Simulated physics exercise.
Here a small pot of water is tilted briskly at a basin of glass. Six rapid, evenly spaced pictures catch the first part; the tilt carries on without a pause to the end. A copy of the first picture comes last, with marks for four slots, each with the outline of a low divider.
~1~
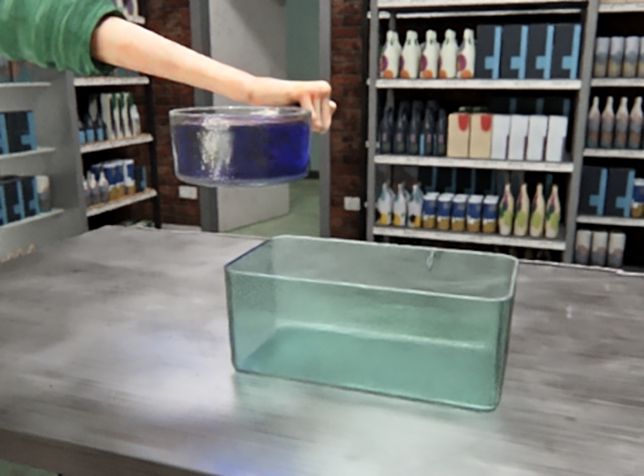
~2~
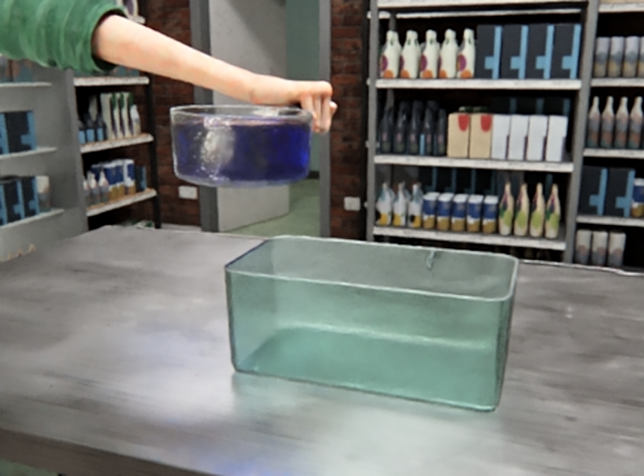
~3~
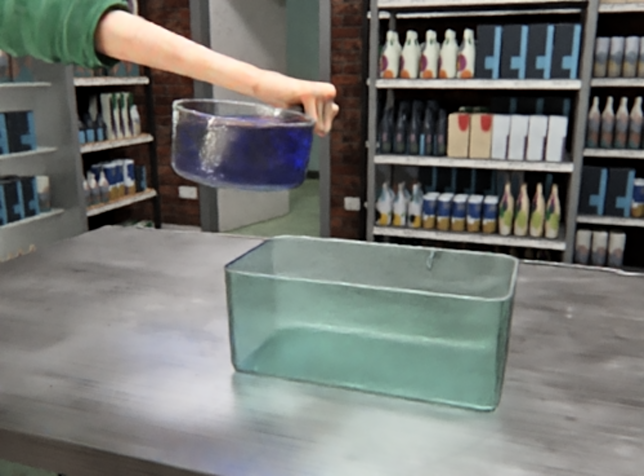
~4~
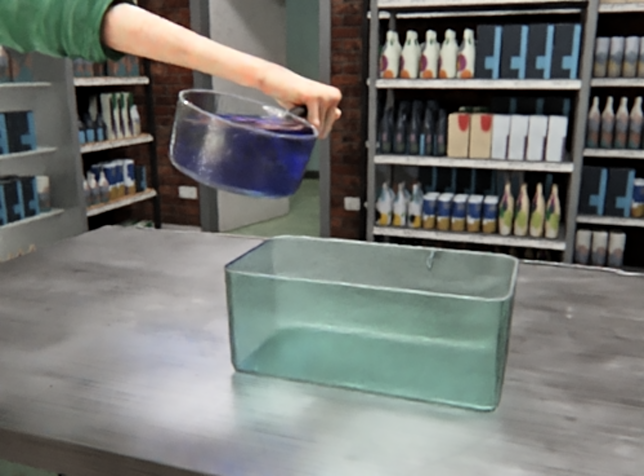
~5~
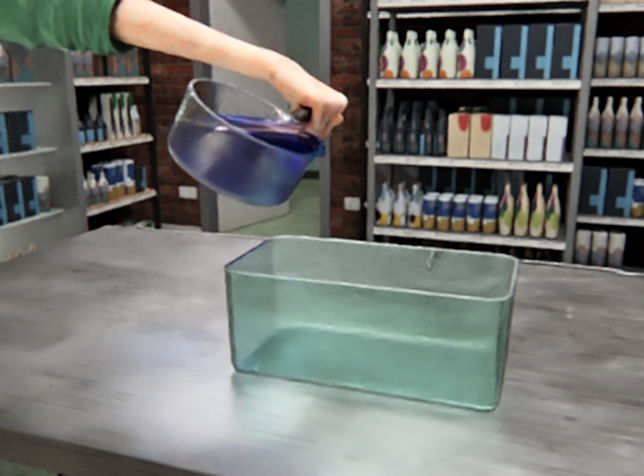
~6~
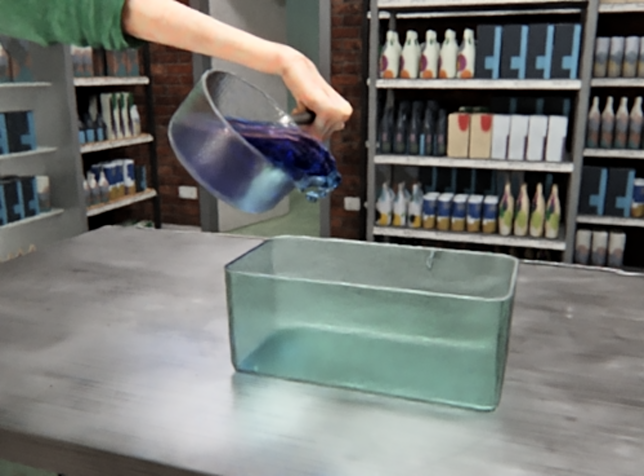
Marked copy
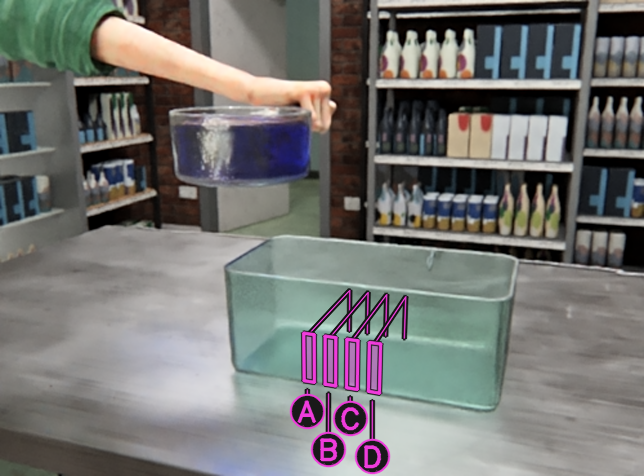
At the start, a hand in a green sleeve holds a round glass pot of deep blue liquid level above a clear glass basin on a gray table. The hand tips the pot steadily down to the right, the liquid slants toward the lower rim, and a blue stream begins curling over the lip.
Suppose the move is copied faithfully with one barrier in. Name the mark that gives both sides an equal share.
Best: B.
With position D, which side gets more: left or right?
More ends on the left.
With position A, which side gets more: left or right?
The right one.
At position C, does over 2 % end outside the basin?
Yes.
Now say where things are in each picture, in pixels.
Upright, lip at (305, 112); basin from (233, 367) to (500, 411); nothing has left yet, in the first frame.
Tipped about 2°, lip at (306, 114); nothing has left yet, in the second frame.
Tipped about 8°, lip at (308, 123); nothing has left yet, in the third frame.
Tipped about 18°, lip at (311, 135); water is over the lip, down to (311, 135), in the fourth frame.
Tipped about 31°, lip at (311, 152); water is over the lip, down to (315, 157), in the fifth frame.
Tipped about 45°, lip at (308, 171); water is over the lip, down to (318, 197), in the sixth frame.
In magenta, A at (307, 389); B at (328, 393); C at (350, 397); D at (372, 400).
With A, about 33 % ends left of the wall and 66 % right of it.
With B, about 52 % ends left of the wall and 44 % right of it; 4 % is lost outside.
With C, about 69 % ends left of the wall and 21 % right of it; 10 % is lost outside.
With D, about 80 % ends left of the wall and 13 % right of it; 8 % is lost outside.
